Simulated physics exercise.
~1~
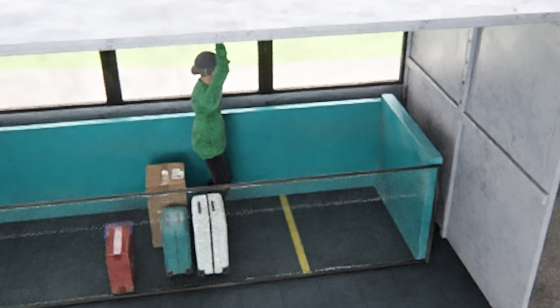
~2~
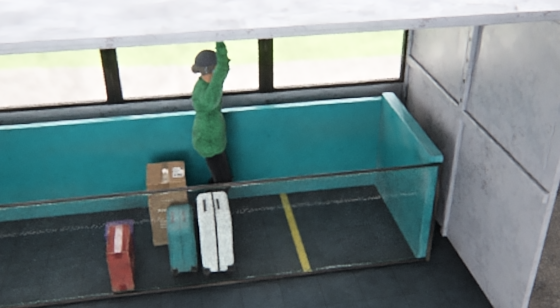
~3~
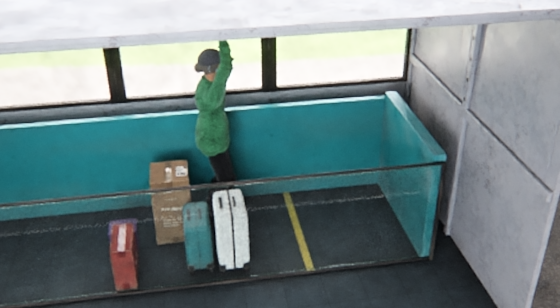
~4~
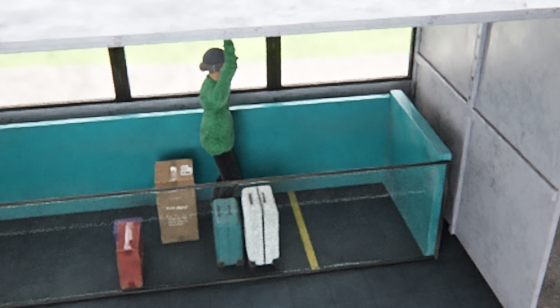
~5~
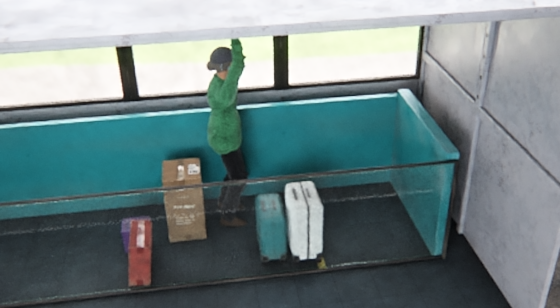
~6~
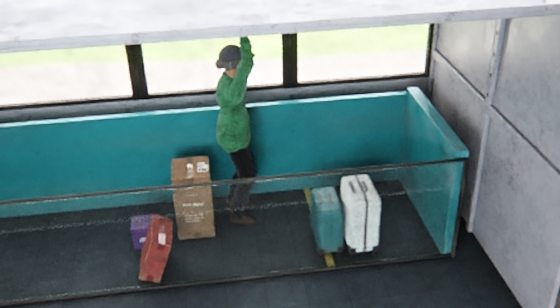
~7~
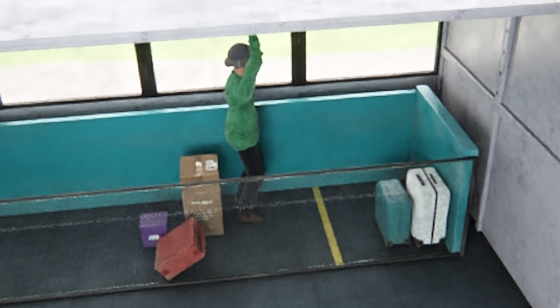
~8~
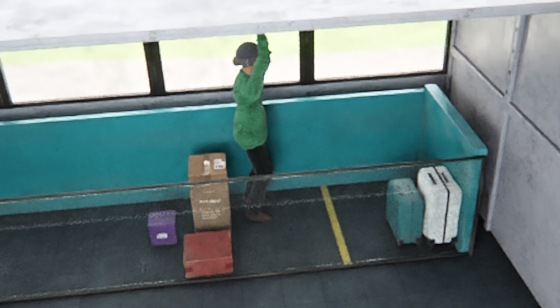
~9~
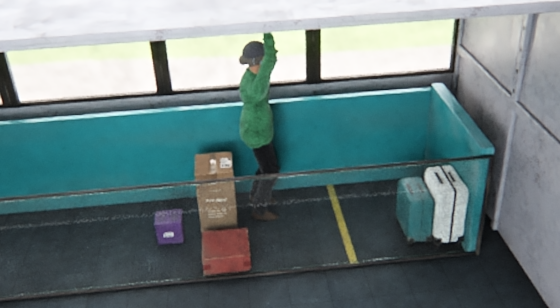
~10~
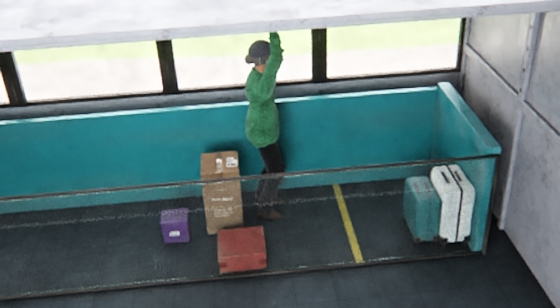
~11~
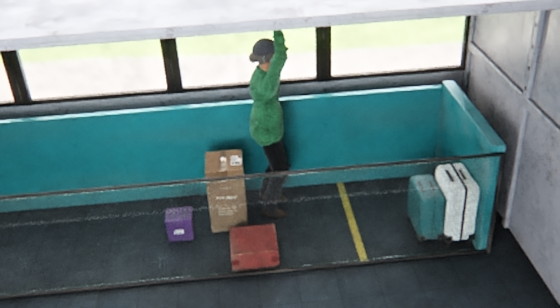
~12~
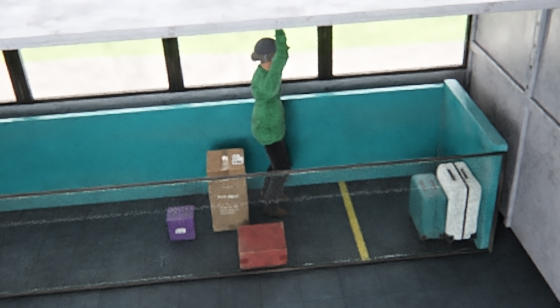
A person holds on while two wheeled cases roll right past a yellow line and a red carton tips over.
